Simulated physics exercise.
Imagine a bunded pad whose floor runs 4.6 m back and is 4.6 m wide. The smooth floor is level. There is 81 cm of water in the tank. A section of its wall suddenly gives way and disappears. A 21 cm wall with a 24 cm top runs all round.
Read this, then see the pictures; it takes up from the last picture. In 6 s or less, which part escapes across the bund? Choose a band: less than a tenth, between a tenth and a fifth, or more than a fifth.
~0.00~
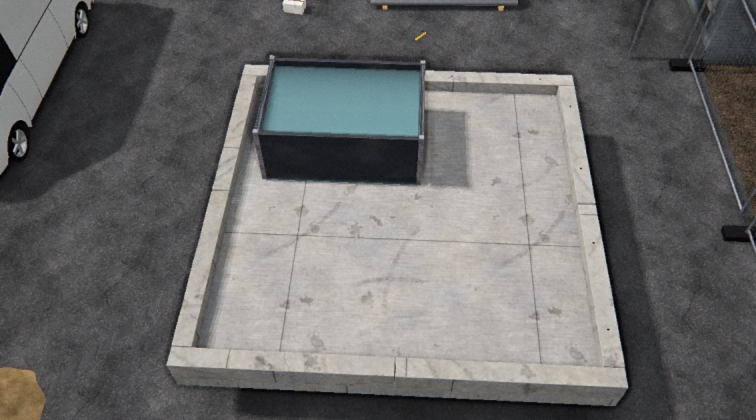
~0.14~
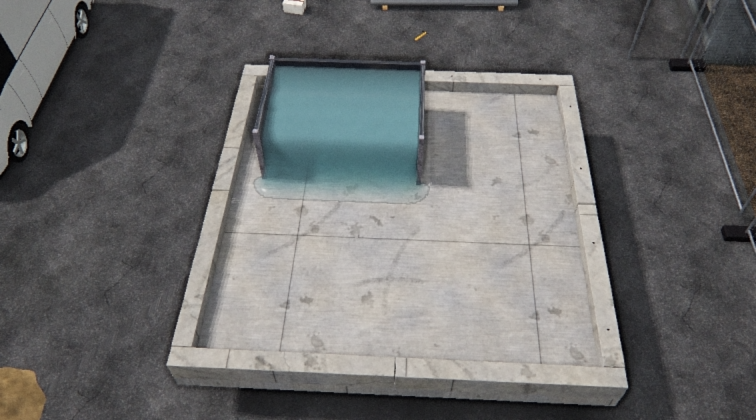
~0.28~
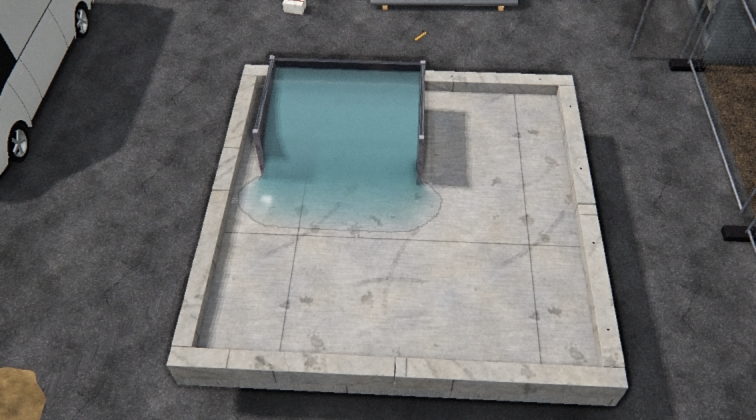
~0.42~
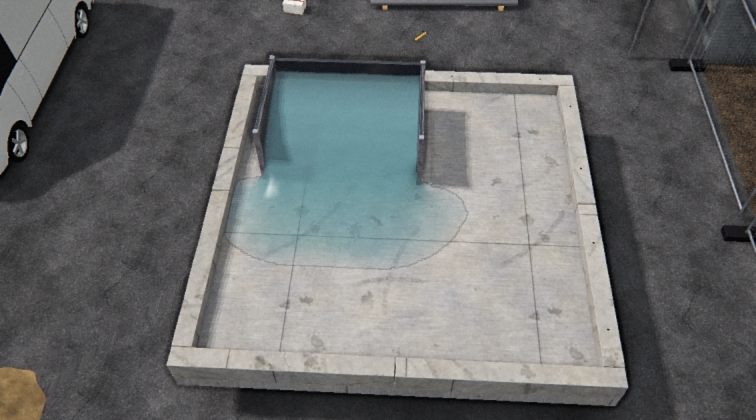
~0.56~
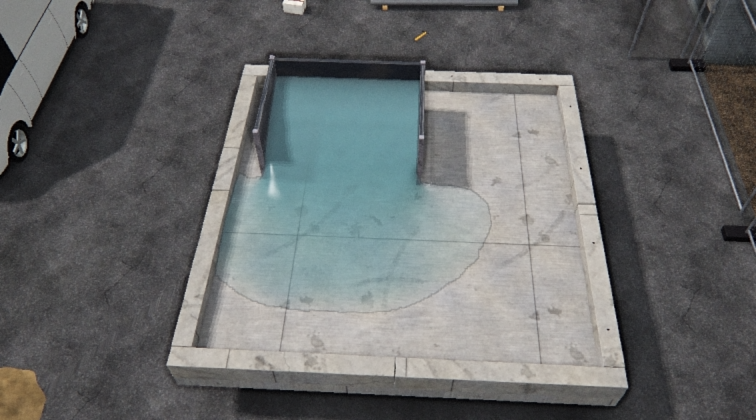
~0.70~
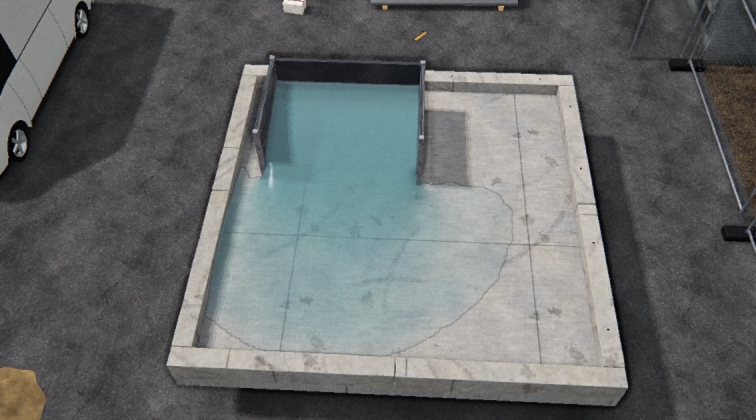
The share is more than a fifth.
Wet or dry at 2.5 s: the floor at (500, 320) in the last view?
Awash.
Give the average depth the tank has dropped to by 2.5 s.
It averages close to 12 centimetres.
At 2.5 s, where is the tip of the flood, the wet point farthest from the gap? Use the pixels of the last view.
That's around (591, 373) in the last picture.
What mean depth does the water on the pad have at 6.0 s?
It averages close to 9 centimetres.
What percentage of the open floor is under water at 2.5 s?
65 %.
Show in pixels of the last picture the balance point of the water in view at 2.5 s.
Near (360, 268).
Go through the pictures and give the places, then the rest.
The tank at (343, 101) is whole and still, 81 cm deep, in the first picture.
The front is at (424, 187), 1.2 m from the gap at (341, 163); 0.5 m2 of floor is under water; 81 cm left at the back of the tank, in the second picture.
Water pours out at (341, 167) and has run 1.4 m, to (246, 204); deepest outside 43 cm, 72 cm at the tank's back, in the third picture.
The front is at (227, 229), 1.7 m from the gap at (341, 169); 3.6 m2 of floor is under water; 69 cm left at the back of the tank, in the fourth picture.
Water pours out at (341, 169) and has run 2.1 m, to (408, 300); deepest outside 37 cm, 64 cm at the tank's back, in the fifth picture.
The front is at (364, 352), 2.7 m from the gap at (341, 170); 7.8 m2 of floor is under water; 56 cm left at the back of the tank, in the sixth picture.
After 1.1 s water covers 50 % of the floor and is deepest (59 cm) near (322, 360); 0 % is over the wall.
After 1.4 s water covers 55 % of the floor and is deepest (69 cm) near (322, 360); 1 % is over the wall.
After 2.5 s water covers 60 % of the floor and is deepest (35 cm) near (197, 354); 18 % is over the wall.
After 4.0 s water covers 75 % of the floor and is deepest (22 cm) near (591, 373); 22 % is over the wall.
After 6.0 s water covers 85 % of the floor and is deepest (22 cm) near (551, 99); 23 % is over the wall.
